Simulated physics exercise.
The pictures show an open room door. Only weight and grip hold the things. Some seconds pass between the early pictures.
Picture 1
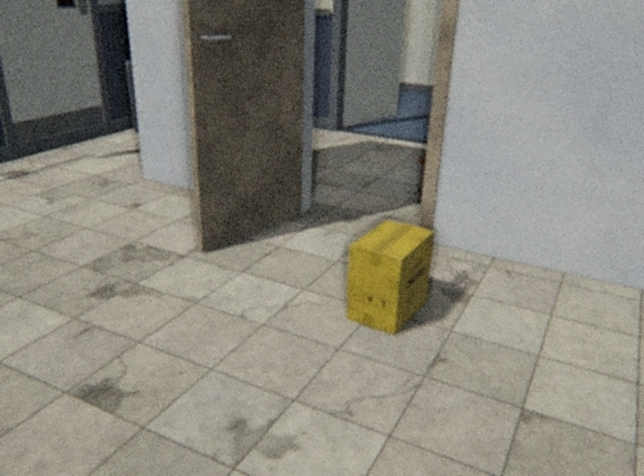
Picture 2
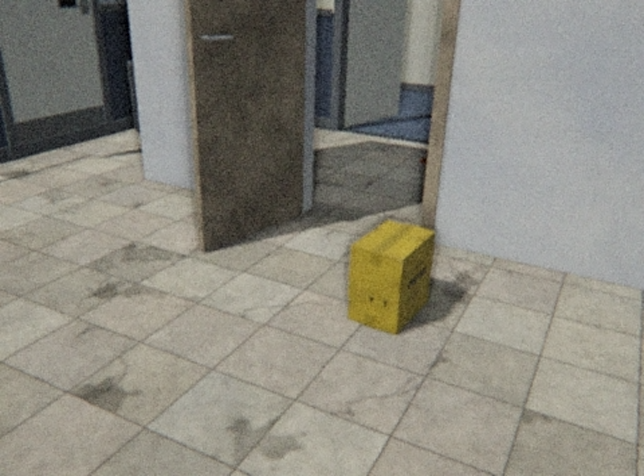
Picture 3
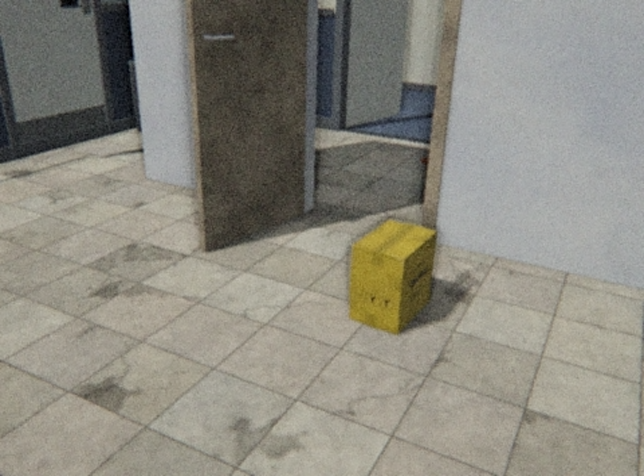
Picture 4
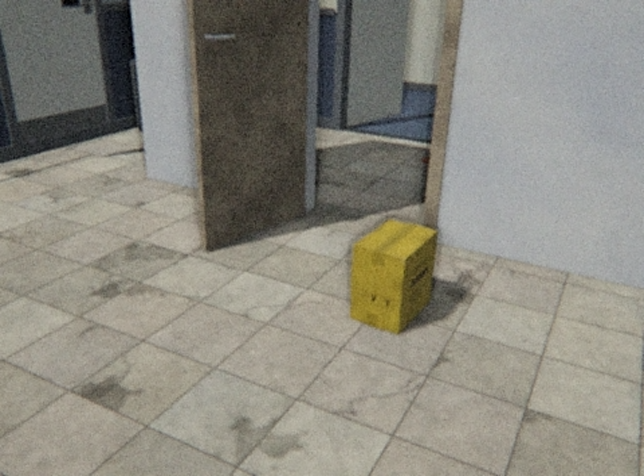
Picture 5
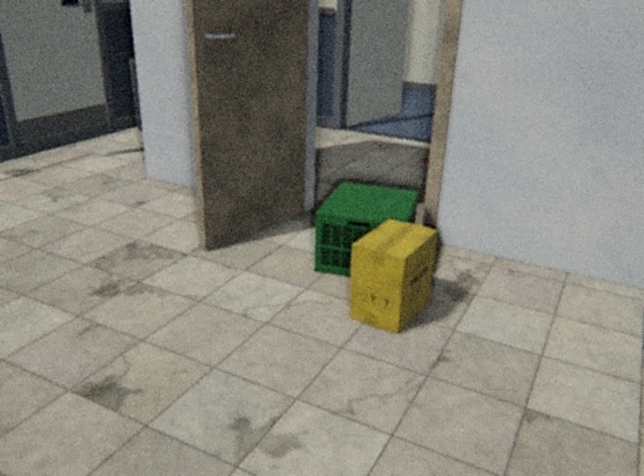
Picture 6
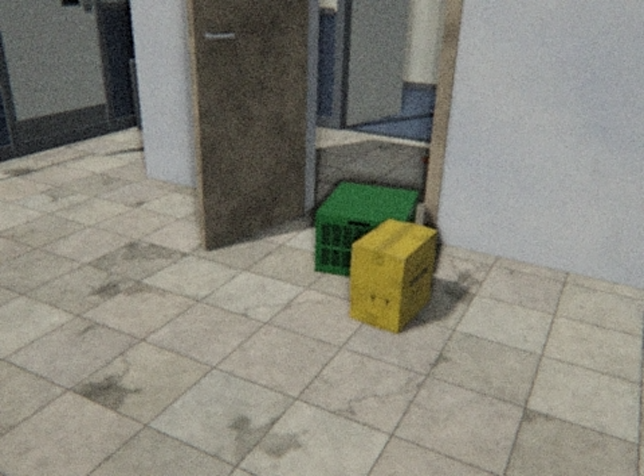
At first, a yellow box sits alone on the tiled floor in front of a wide-open door, and almost nothing moves. Then a green crate appears just behind the box, in front of the doorway, with nobody in view, and the door, box and crate stay still.
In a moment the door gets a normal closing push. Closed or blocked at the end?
The door is blocked.
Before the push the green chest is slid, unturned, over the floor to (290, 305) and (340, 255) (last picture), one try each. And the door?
First try: It reaches the frame; second try: It is blocked.
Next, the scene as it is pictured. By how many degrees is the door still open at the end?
Some 55° open.
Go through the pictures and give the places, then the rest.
Door wide open and still; yellow box (390, 275), in the first frame.
Door wide open and still; yellow box (392, 275), in the second frame.
Door wide open and still; yellow box (393, 275), in the third frame.
Door wide open and still; yellow box (394, 274), in the fourth frame.
Door wide open and still; yellow box (393, 274), in the fifth frame.
Door wide open and still; green chest (368, 230); yellow box (393, 274), in the sixth frame.
Then, 0.60 s after the last picture, open by 91°.
Then, 1.00 s after the last picture, open by 76°.
Then, 1.40 s after the last picture, open by 60°.
At rest, open by 54°; both in place. Seen from the same camera at the end, green chest near (373, 230).
